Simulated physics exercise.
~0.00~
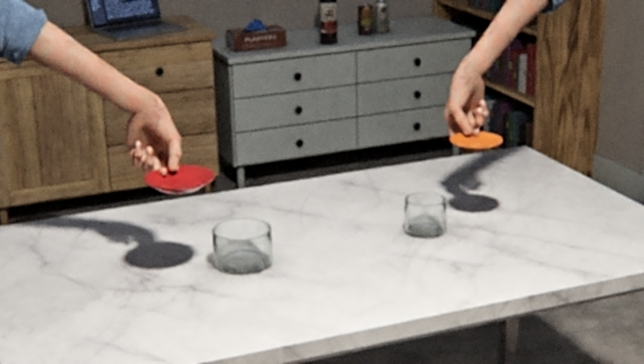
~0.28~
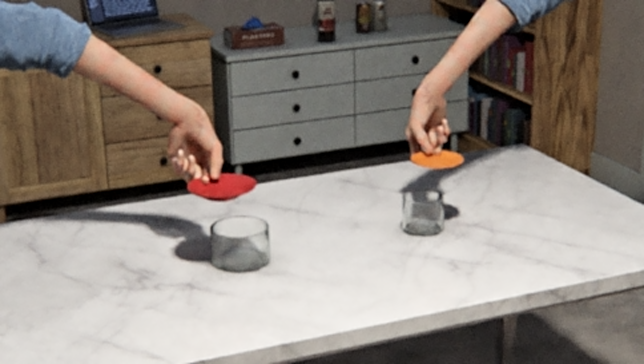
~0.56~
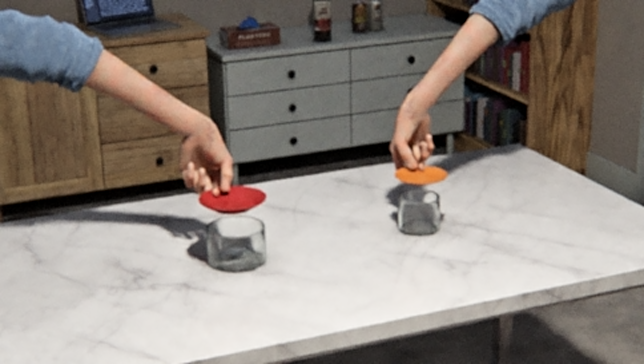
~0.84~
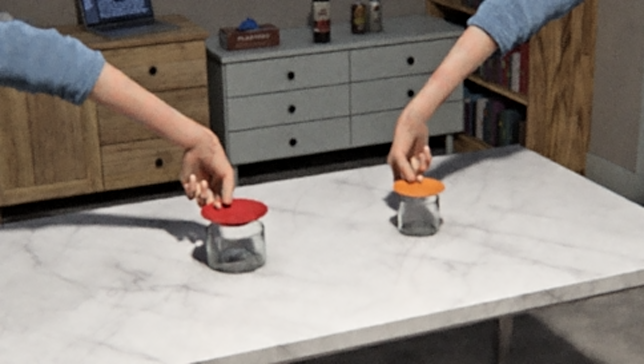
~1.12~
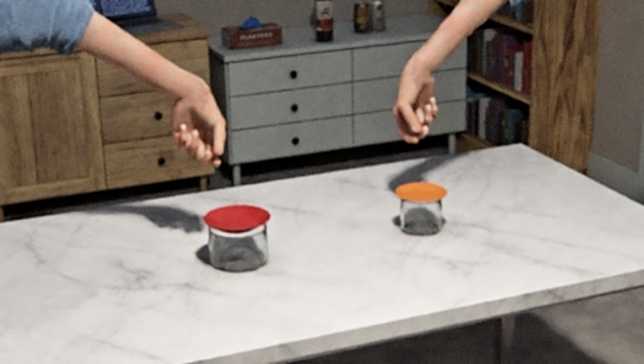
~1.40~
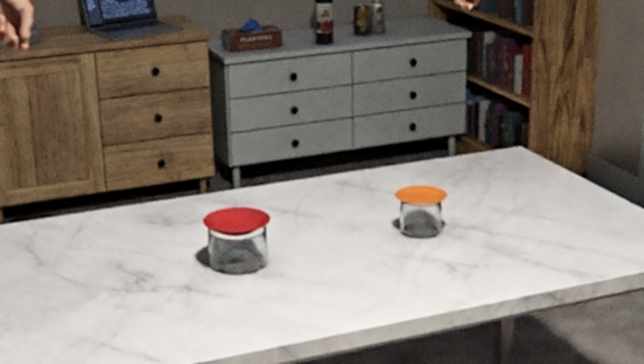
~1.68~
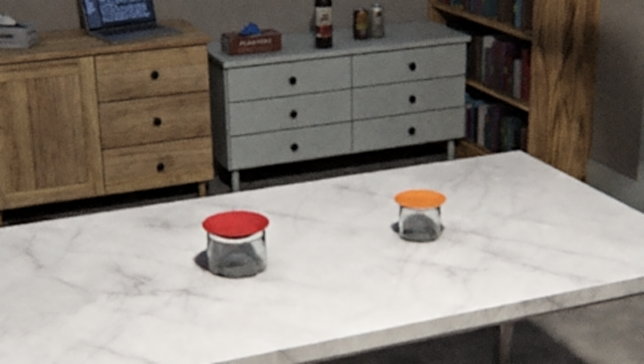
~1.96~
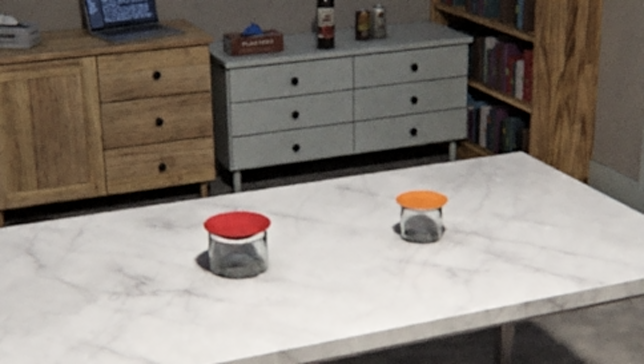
Two hands lower a red disc and an orange disc onto separate glasses, then withdraw.
